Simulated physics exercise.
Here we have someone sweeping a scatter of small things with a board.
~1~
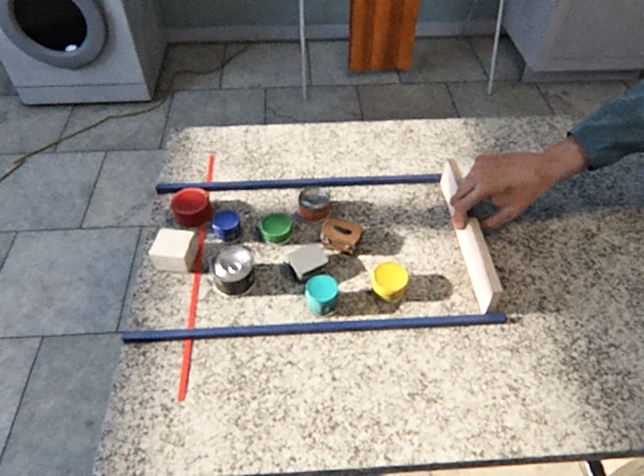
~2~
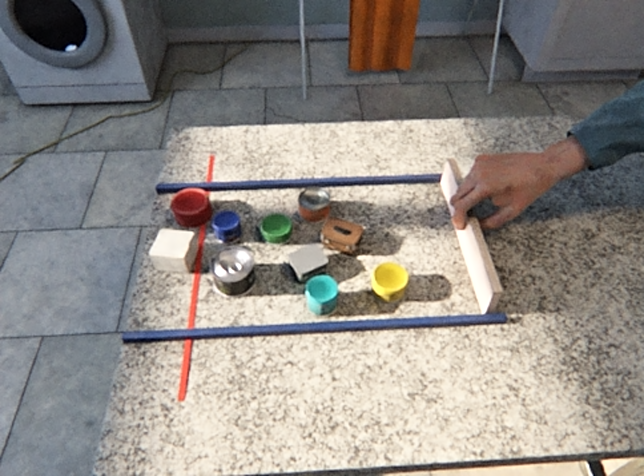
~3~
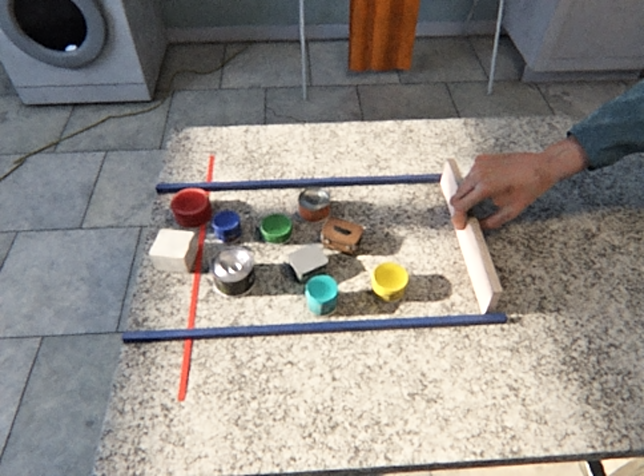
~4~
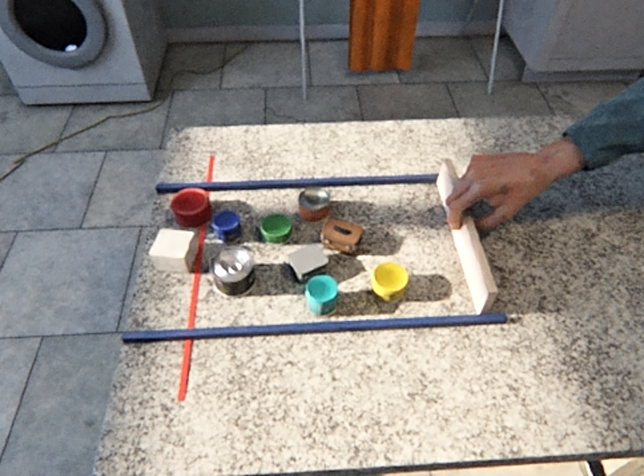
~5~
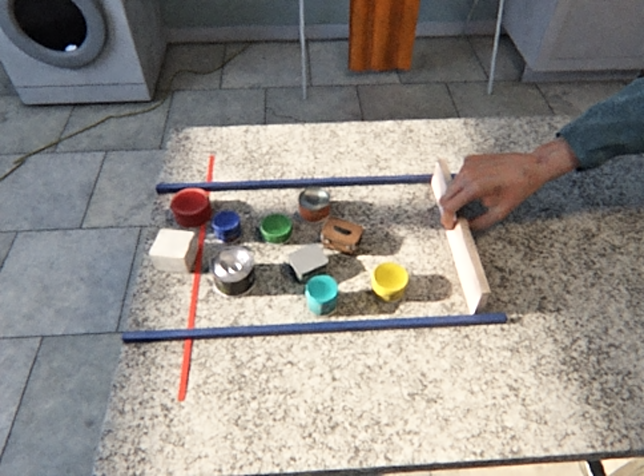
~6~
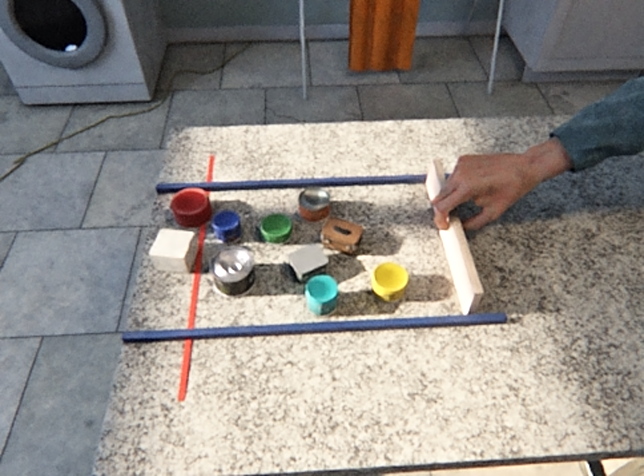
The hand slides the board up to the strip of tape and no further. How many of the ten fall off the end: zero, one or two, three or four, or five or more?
The number that fall off is one or two.
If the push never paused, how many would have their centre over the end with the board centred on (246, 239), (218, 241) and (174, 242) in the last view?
The counts: 0, 1 and 5.
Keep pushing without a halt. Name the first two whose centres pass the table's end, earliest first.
Earliest first: The red lid, the white block.
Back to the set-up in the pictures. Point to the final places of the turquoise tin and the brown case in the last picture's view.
The turquoise tin at (173, 312), the brown case at (179, 230).
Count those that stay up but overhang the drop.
The number is 2.
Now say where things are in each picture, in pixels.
The first picture shows white block (175, 251); red lid (192, 208); blue tin (228, 227); board (468, 230); tape (200, 254).
The second picture shows red lid (192, 208); orange pot (314, 205).
The third picture shows blue tin (228, 227); black tin (233, 272).
The fourth picture shows white block (175, 251); board (464, 230).
The fifth picture shows red lid (192, 208); green tin (277, 230).
The sixth picture shows white block (175, 251); red lid (192, 208); blue tin (228, 227); board (451, 231); tape (200, 254).
Soon after, none off yet; white block at rest near (175, 251); red lid at rest near (192, 208); blue tin at rest near (228, 227).
In the end, the number that fall off is one or two; gone, red lid and white block.
